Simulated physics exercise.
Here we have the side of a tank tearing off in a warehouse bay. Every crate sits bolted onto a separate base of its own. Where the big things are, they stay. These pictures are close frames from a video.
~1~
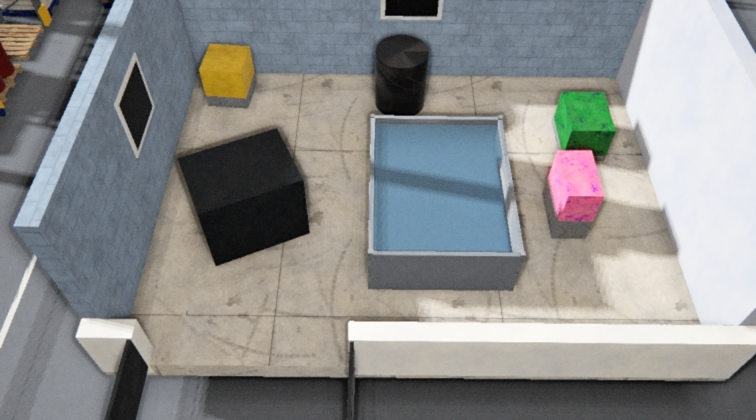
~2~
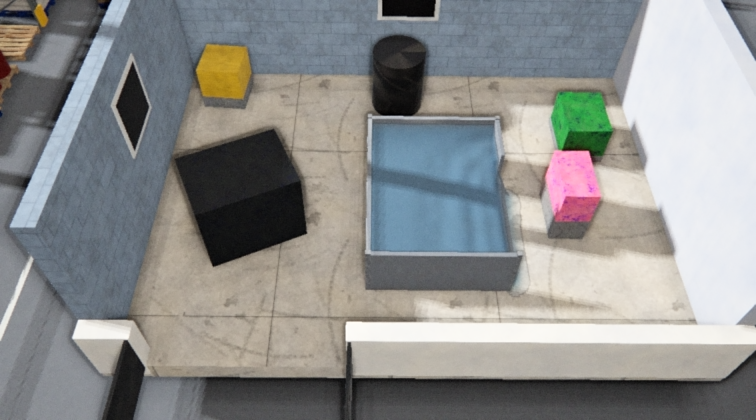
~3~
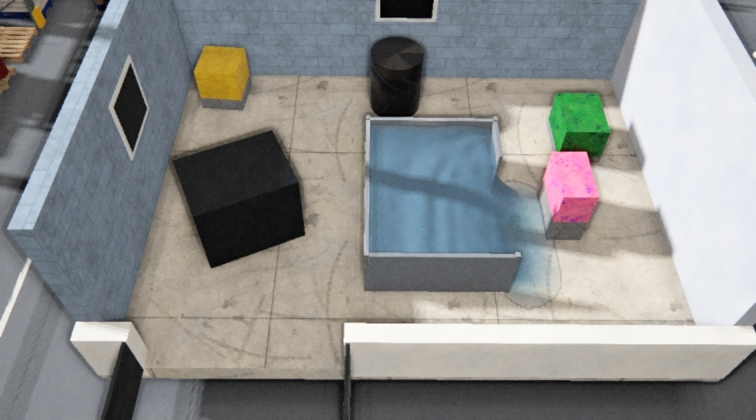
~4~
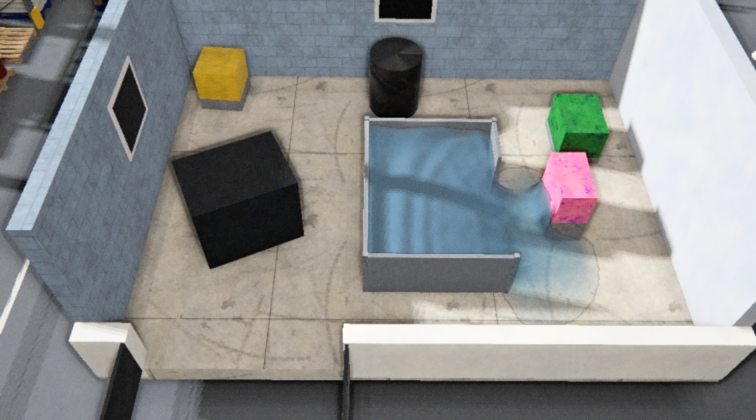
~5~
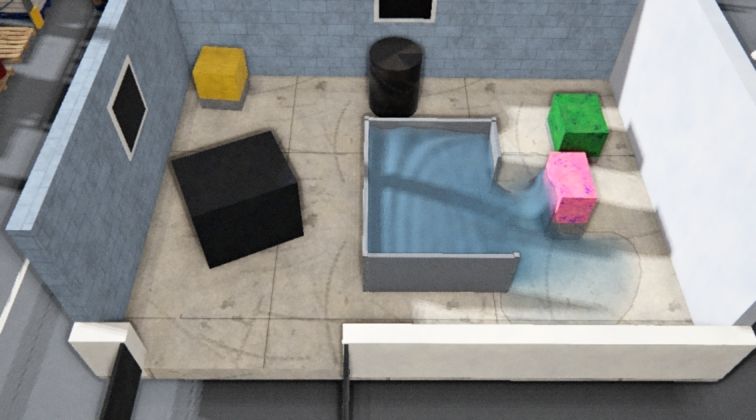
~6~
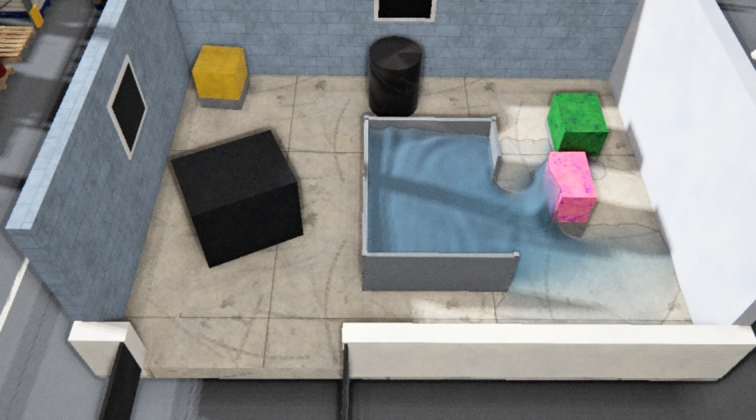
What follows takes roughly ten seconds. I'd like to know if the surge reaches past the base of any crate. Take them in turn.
Here is how it goes: The yellow crate is not reached; the pink crate is reached; the green crate is reached.
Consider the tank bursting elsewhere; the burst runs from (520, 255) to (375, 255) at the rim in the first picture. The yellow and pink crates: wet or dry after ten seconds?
The yellow one is not reached; the pink one is not reached.
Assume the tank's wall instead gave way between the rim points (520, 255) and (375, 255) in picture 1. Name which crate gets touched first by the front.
My answer: The one in pink.
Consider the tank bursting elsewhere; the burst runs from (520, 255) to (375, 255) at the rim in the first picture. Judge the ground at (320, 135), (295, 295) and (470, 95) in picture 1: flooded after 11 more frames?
In turn: Dry, flooded, no water.
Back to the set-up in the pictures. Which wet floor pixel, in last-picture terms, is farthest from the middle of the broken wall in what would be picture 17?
My pick would be pixel (604, 83).
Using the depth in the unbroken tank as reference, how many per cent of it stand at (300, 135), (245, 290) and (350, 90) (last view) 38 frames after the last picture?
Going place by place: 8 %, 2 % and 2 %.
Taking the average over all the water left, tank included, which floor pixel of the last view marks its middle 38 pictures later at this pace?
Close to (483, 194).
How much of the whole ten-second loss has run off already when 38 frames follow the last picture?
My estimate is roughly 20 percent.
A moment on, water covers 30 % of the floor; the yellow crate not reached, the pink crate water round its plinth, the green crate water round its plinth.
Next, water covers 40 % of the floor; the yellow crate not reached, the pink crate water round its plinth, the green crate water round its plinth.
Then, water covers 55 % of the floor; the yellow crate not reached, the pink crate water round its plinth, the green crate water round its plinth.
Later, water covers 85 % of the floor; the yellow crate water round its plinth, the pink crate water round its plinth, the green crate water round its plinth.
In the end, water covers 95 % of the floor; the yellow crate stayed above the water, the pink crate was topped, the green crate was topped.
